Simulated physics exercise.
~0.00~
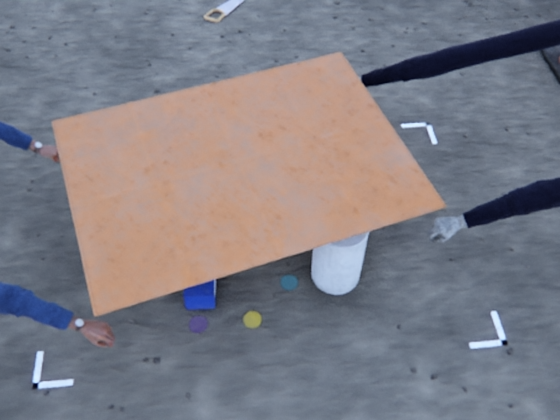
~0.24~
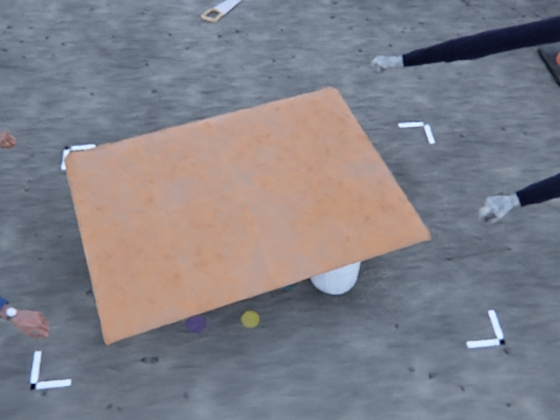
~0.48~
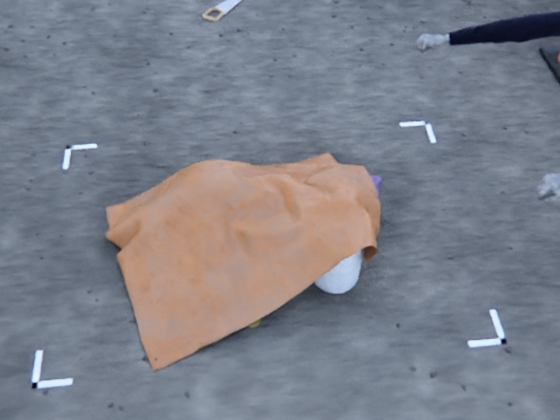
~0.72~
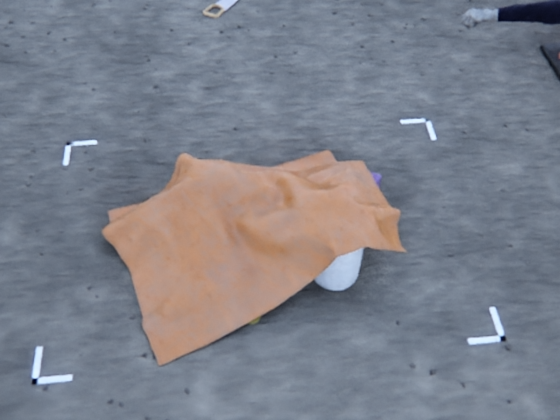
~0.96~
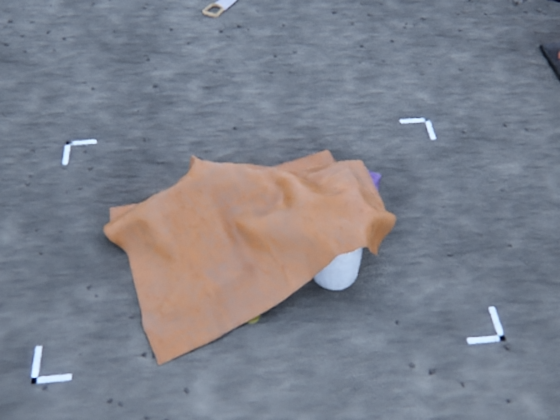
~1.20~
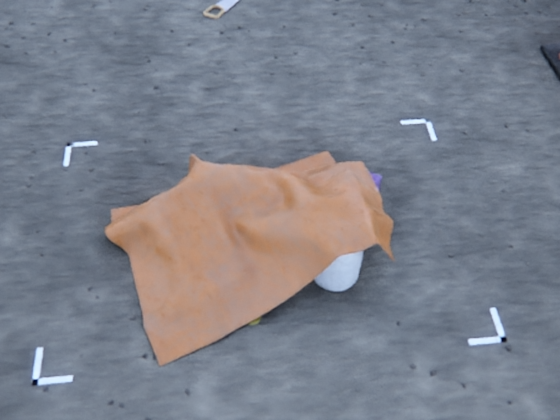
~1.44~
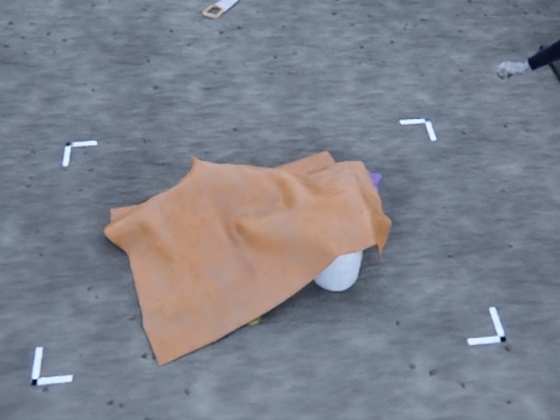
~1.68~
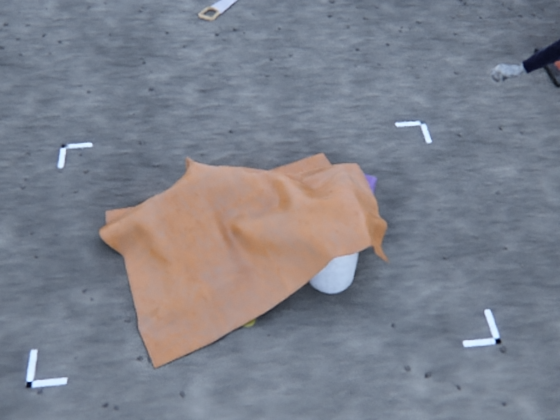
An orange tarp released by two people drops and crumples over containers, leaving a white bin partly showing.
